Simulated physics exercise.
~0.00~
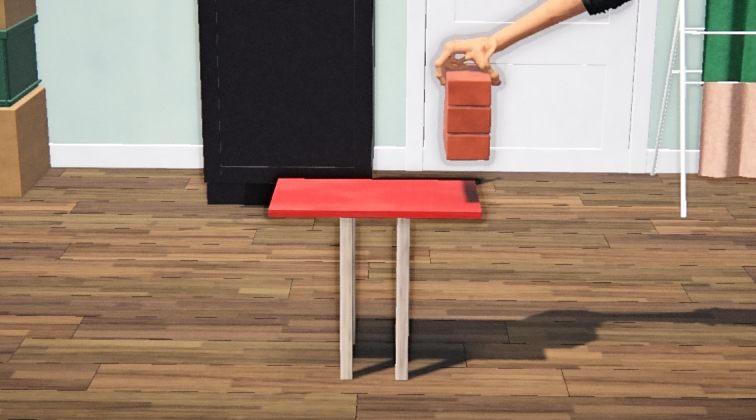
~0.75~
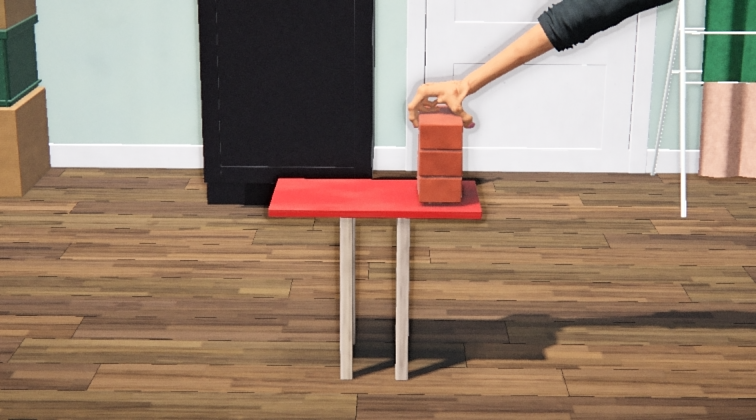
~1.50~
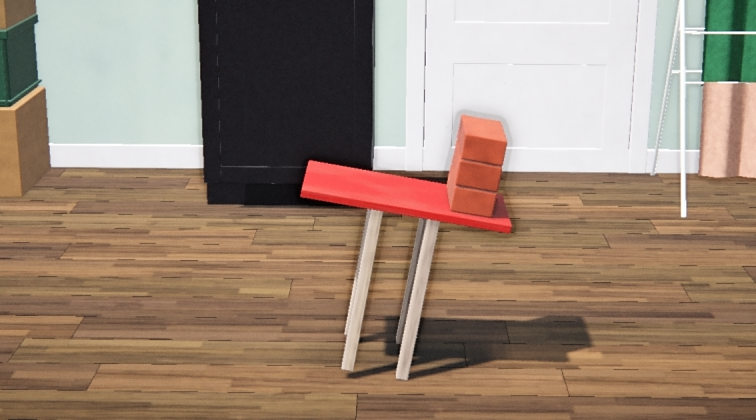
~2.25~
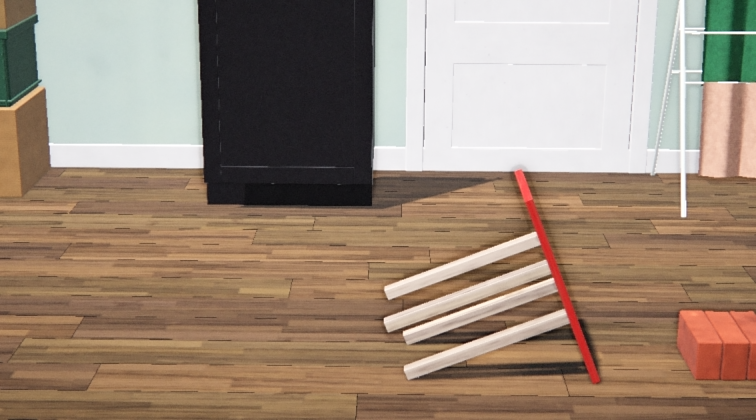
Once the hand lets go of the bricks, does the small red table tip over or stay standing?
The small red table tips over to the right and ends up on its side.
